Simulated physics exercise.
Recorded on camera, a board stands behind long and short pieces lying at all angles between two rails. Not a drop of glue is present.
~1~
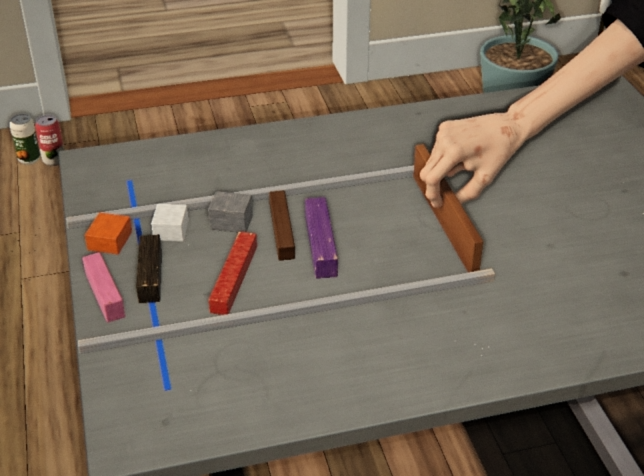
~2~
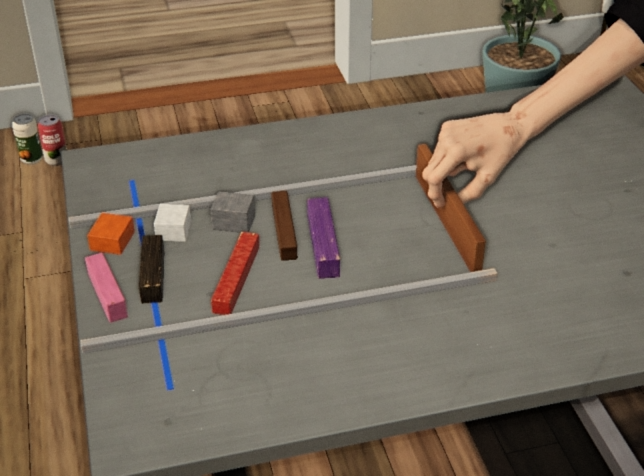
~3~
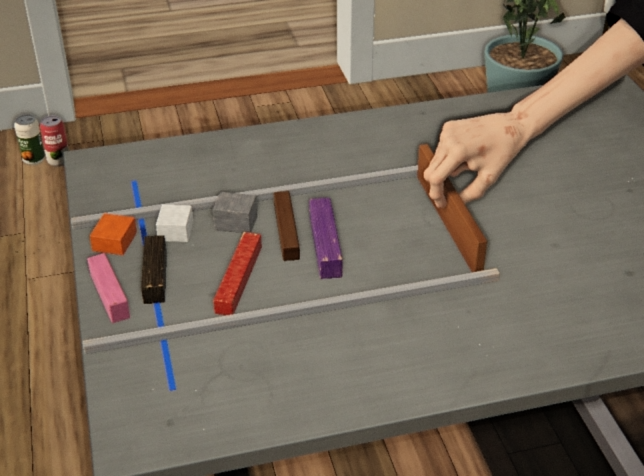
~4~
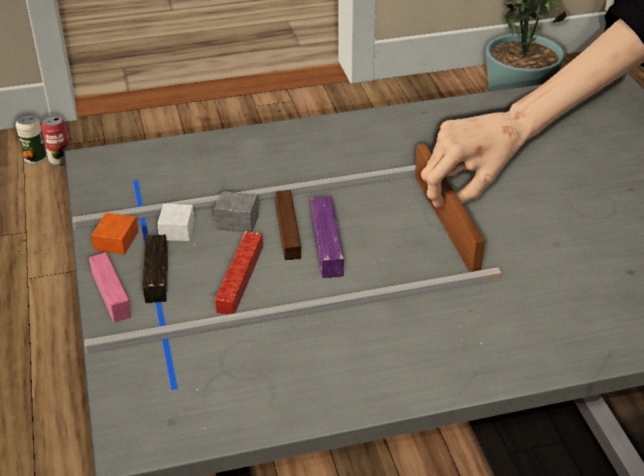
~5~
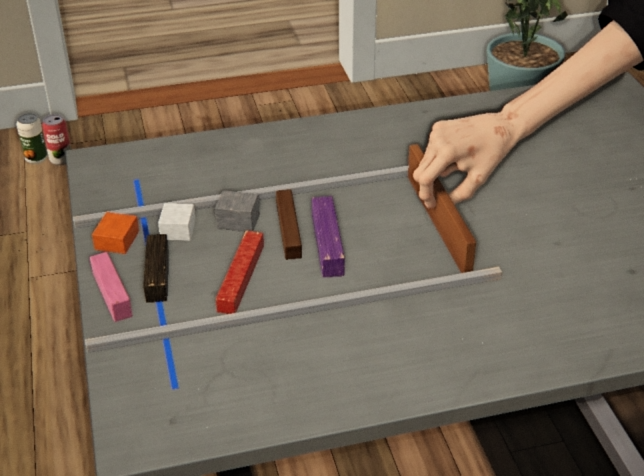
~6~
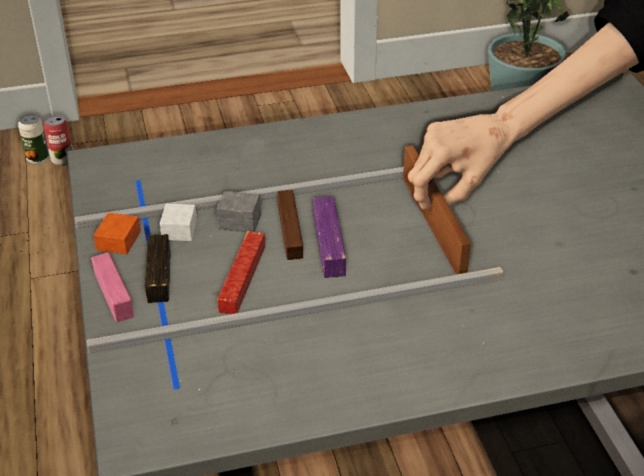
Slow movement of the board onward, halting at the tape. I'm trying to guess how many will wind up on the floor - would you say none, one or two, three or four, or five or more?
I would say three or four.
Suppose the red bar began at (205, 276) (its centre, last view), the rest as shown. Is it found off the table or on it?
Placed there, it does not drop.
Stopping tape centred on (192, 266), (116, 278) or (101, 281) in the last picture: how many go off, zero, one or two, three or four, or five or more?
Taken in the order given: 1 or 2, 5 or more, five or more.
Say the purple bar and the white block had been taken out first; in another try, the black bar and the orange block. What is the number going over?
First try 0, second try 1.
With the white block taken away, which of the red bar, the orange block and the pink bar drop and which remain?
Result - red bar: Up; orange block: Gone; pink bar: Gone.
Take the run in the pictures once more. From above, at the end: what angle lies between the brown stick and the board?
It measures close to 0 degrees.
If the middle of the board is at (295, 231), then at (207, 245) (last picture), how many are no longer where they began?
First 4, after that 7.
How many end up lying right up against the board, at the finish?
1.
A little later, none off yet; pink bar at rest near (112, 286); orange block at rest near (118, 233); black bar at rest near (158, 268).
Next, none off yet; pink bar at rest near (112, 286); orange block moving near (106, 236); black bar at rest near (158, 268).
When it is over, the number that fall off is three or four; down, white block, orange block and pink bar.
